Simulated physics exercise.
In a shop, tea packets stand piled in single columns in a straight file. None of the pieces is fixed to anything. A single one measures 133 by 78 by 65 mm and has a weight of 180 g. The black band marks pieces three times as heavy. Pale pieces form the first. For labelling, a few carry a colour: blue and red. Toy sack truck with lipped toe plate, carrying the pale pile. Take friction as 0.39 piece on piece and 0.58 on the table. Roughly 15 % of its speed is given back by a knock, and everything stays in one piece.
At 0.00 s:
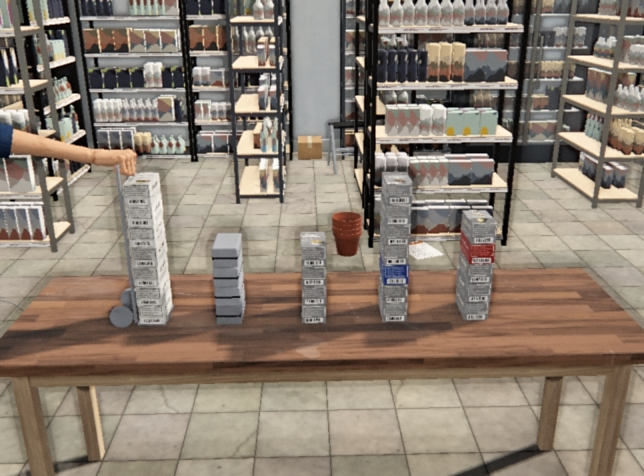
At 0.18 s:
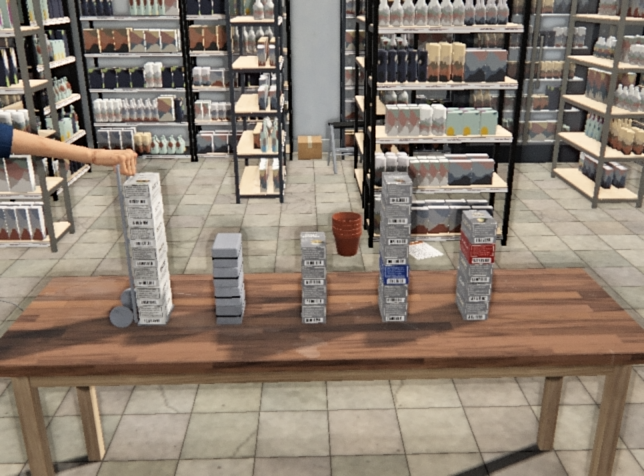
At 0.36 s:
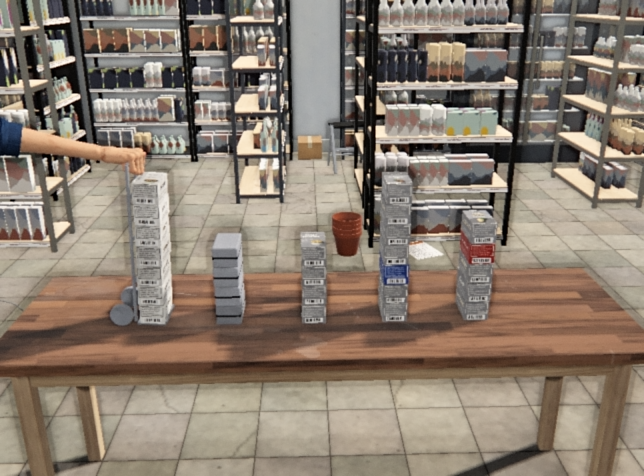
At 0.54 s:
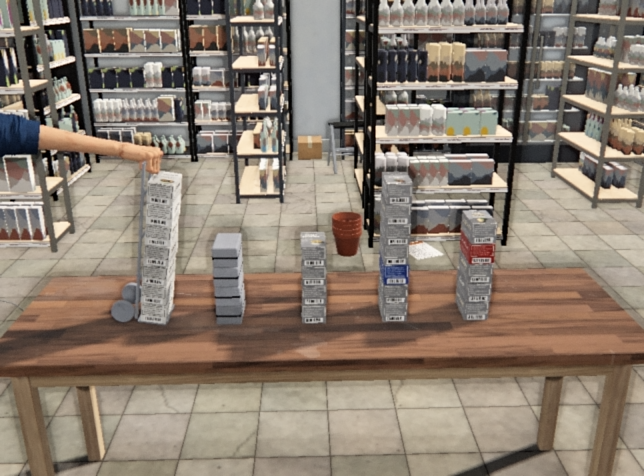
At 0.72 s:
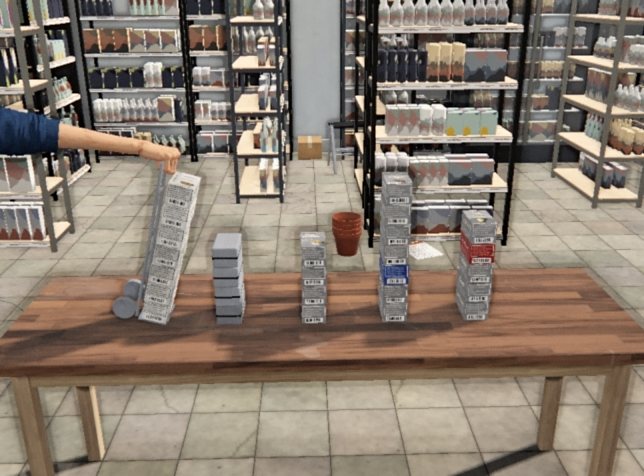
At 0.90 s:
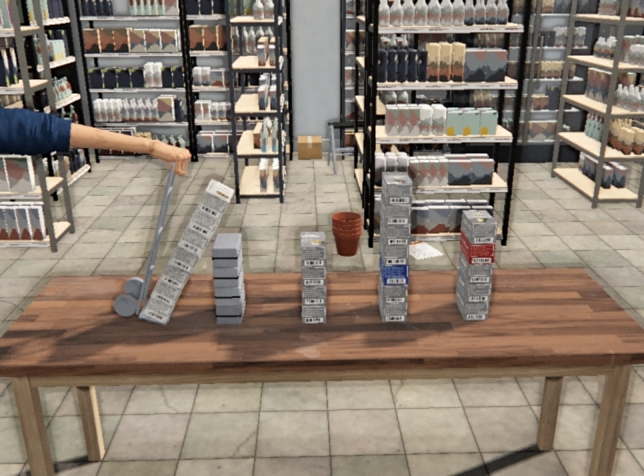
The tall pale stack on a small hand truck stood still at first, then leaned further and further right as a hand pushed the truck's frame over, while the other four stacks stayed put.
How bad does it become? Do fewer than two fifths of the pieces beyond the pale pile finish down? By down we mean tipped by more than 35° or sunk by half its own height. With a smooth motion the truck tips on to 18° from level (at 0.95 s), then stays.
Yes, fewer than two fifths of them do.
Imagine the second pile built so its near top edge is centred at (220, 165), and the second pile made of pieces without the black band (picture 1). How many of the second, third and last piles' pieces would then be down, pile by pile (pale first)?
The tally would be second 8, then third 3, then last 5.
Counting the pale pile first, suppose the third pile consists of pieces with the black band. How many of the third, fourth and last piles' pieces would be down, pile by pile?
Count down, pile by pile - third 0, fourth 0, last 0.
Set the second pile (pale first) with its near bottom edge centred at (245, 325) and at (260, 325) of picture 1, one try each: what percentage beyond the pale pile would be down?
I'd say close to 0 percent, then close to 0 percent.
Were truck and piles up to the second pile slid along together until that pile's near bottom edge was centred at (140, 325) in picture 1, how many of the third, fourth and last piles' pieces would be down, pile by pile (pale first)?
Count of fallen pieces - third: 0; fourth: 0; last: 0.
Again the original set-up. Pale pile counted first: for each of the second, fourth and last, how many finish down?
Second 0, fourth 0, last 0.
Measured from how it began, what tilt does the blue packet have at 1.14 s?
Some 0°.
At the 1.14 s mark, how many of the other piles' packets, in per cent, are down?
0 per cent.
After 1.14 s, 6 of the pale pile down; none of the 20 other packets down, 1 disturbed.
After 1.96 s, 3 of the pale pile down; 3 of the 20 other packets down.
In the end (3.1 s), 6 of the pale pile down; 3 of the 20 other packets down; blue packet 13 mm from its place; red packet unmoved. That is 15 per cent. From the last view, middles, blue packet near (398, 266), red packet near (477, 246).
